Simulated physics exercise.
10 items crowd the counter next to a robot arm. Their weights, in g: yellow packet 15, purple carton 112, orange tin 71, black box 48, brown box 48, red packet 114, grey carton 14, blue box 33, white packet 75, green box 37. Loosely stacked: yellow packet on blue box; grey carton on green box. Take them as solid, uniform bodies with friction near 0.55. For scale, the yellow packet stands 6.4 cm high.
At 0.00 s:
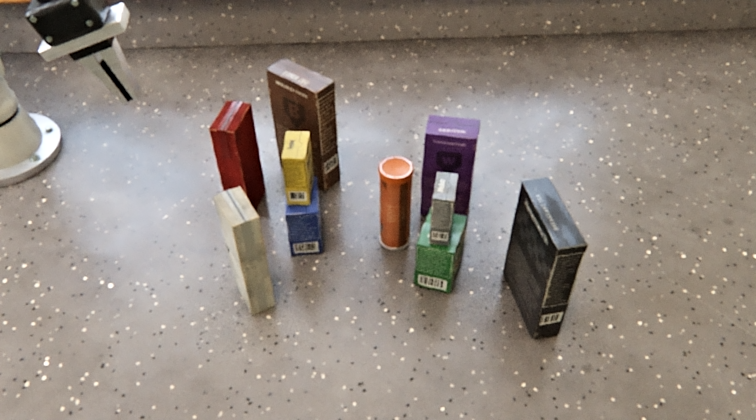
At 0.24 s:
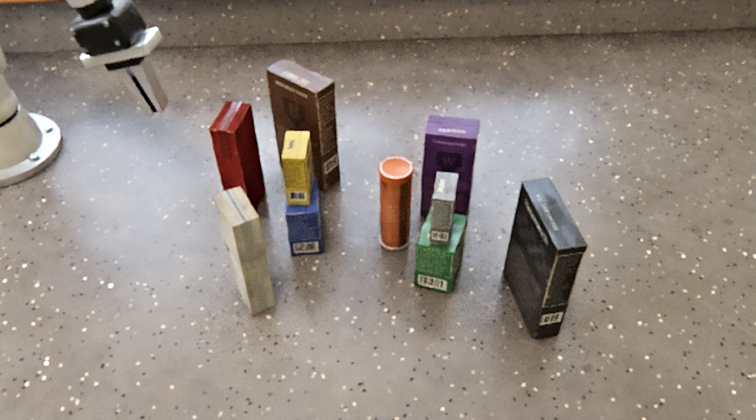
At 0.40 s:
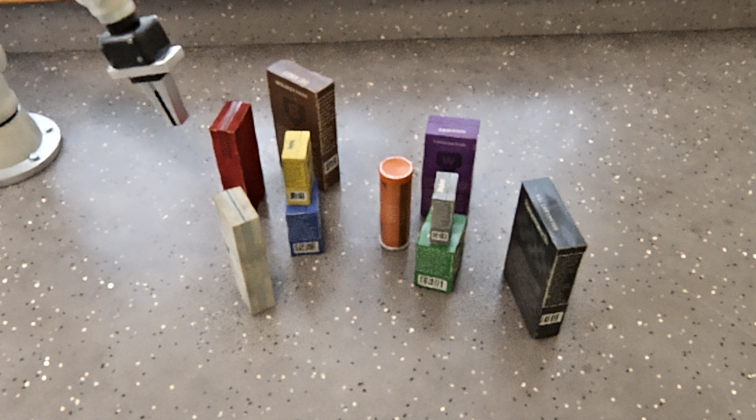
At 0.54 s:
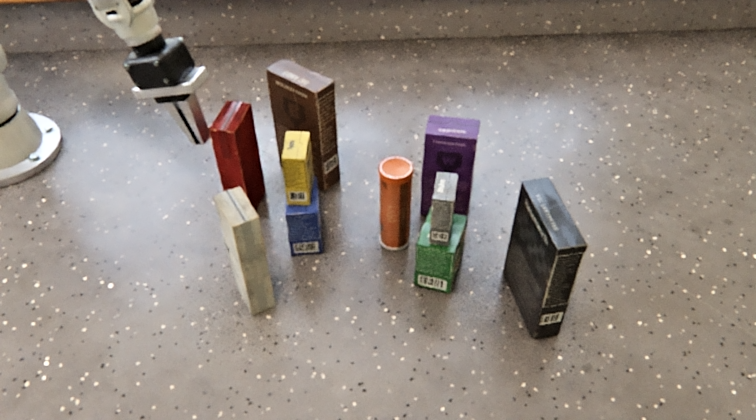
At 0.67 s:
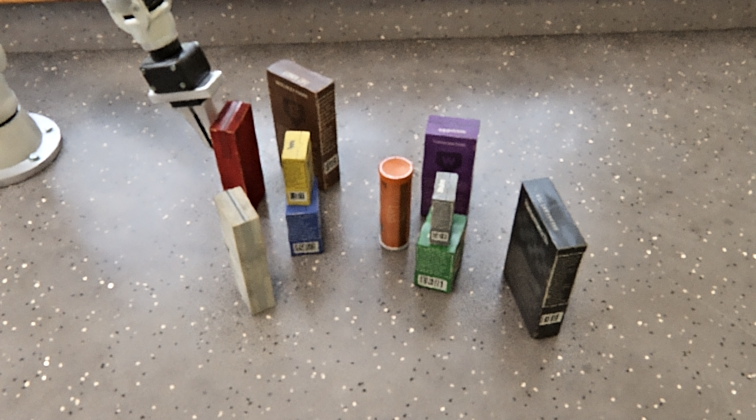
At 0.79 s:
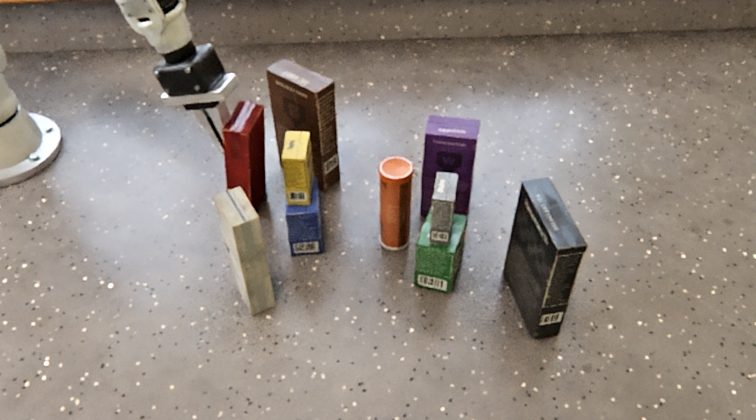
A robot arm moved in from the upper left, lowering its gripper to the right and down toward a group of small upright boxes, then nudged the red one slightly to the right.
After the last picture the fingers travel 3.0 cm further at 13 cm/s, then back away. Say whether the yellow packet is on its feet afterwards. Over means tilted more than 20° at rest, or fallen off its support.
The yellow packet is knocked over at the end.
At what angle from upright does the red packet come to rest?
About 90°.
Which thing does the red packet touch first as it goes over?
The yellow packet.
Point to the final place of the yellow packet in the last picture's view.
Around (363, 219).
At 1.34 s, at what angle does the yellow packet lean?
Some 170° off upright.
After 1.04 s, yellow packet and red packet touch at 1.00 s; leaning red packet 29°, yellow packet 6°.
After 1.34 s, blue box and red packet touch at 1.08 s; leaning yellow packet 172°, red packet 50°.
After 1.79 s, yellow packet and orange tin touch at 1.37 s; brown box and red packet touch at 1.50 s; leaning yellow packet 180°, red packet 90°.
At rest, past 20° or fallen, red packet and yellow packet. Standing, white packet, blue box, orange tin, brown box, green box, black box, purple carton and grey carton.
